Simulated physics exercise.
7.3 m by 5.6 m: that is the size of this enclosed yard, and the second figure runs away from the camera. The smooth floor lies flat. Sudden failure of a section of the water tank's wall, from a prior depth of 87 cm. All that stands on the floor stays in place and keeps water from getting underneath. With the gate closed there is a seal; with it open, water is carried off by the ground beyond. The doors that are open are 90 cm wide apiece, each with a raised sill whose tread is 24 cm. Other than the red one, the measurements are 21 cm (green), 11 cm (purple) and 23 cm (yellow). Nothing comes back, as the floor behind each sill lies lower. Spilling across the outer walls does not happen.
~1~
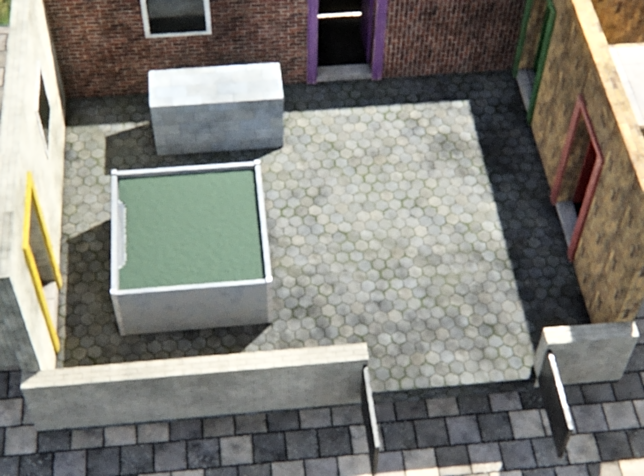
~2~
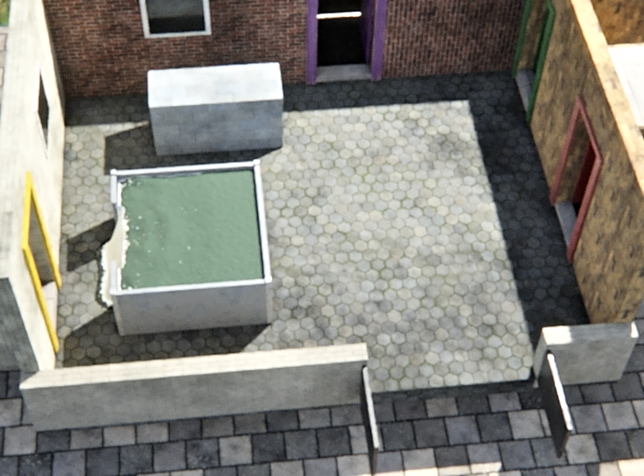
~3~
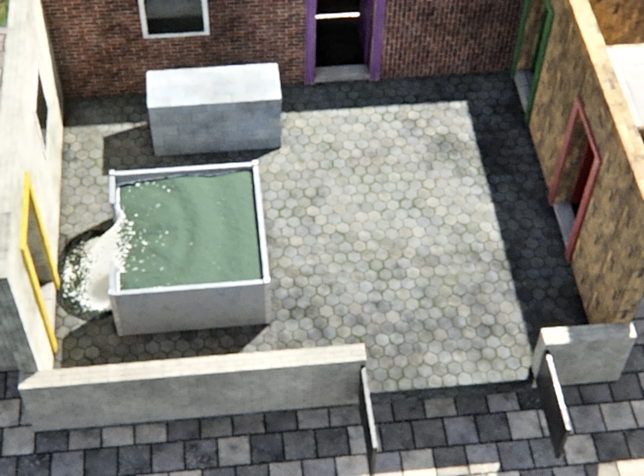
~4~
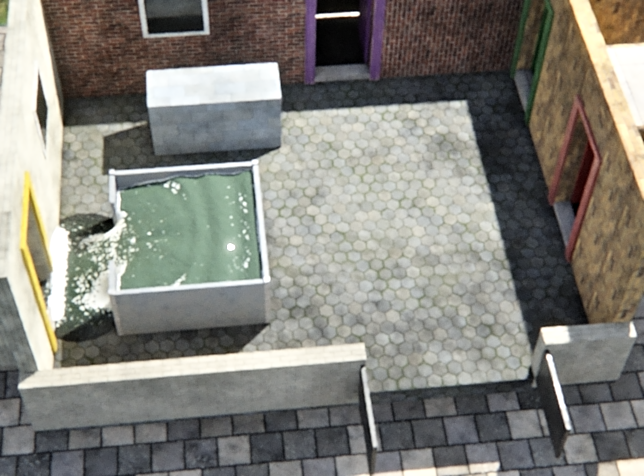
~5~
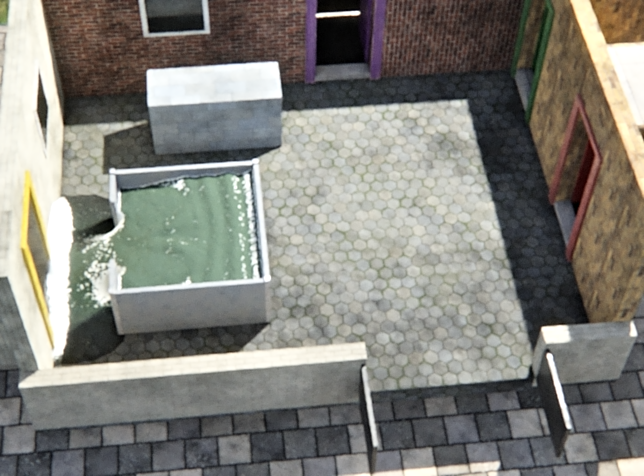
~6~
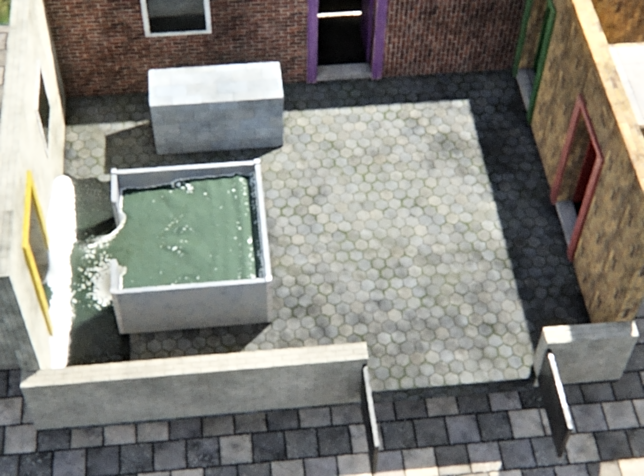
Foamy green water burst out through the left side of a square tank in a paved yard, splashed against the wall by the yellow-framed door, then spread along it while ripples crossed the tank.
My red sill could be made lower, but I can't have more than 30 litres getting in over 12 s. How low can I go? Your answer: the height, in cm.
You could bring it down to roughly 7 cm.
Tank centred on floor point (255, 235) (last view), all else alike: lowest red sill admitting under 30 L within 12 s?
Some 9.5 cm.
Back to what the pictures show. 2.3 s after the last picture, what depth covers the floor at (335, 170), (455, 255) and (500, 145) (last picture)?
First 1, then 0, then 0 cm.
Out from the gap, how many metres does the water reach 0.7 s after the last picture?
3.6 m.
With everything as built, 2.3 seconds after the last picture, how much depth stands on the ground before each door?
Lab note, cm: Green 0; red 0; purple 3; yellow 30.
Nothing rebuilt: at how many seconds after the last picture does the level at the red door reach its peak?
Near 7.5 seconds.
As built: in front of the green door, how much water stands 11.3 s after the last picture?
Lab note: Depth approx. 8.5 cm.
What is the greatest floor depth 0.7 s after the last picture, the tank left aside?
Up to some 62 centimetres, I'd say.
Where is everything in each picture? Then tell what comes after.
In the first frame, still water, 87 cm deep, in the water tank at (189, 229); the red door at (576, 184) is dry.
In the second frame, the gap is at (122, 260), the front 0.3 m out at (102, 298); the back of the water tank holds 87 cm.
In the third frame, the front is at (61, 291), 0.8 m from the gap at (120, 261); 0.9 m2 of floor is wet, 87 cm left at the back.
In the fourth frame, the gap is at (120, 261), the front 1.0 m out at (44, 303); the back of the water tank holds 83 cm.
In the fifth frame, the front is at (61, 201), 1.3 m from the gap at (121, 260); 2.3 m2 of floor is wet, 74 cm left at the back.
In the sixth frame, the front is at (63, 176), 1.6 m from the gap at (122, 259); 2.7 m2 of floor is wet, 74 cm left at the back; 6.5 m in a straight line remain to the red door at (576, 184).
Then, 0.7 s after the last picture water covers 20 % of the floor, deepest (62 cm) near (60, 269); it has not reached the red door.
Then, 2.3 s after the last picture water covers 50 % of the floor, deepest (38 cm) near (59, 279); it has not reached the red door.
Then, 11.3 s after the last picture water covers 100 % of the floor, deepest (12 cm) near (289, 382); 9 cm at the red door, 10 litres in over its 9 cm sill.
At the red door as built, the water peaked near 12 cm, 7.5 s after the last picture.
With a sill of 6 cm, 47 litres would have come in within the 12 s; with 8 cm, 19 litres. So under 30 litres takes about 7 cm.
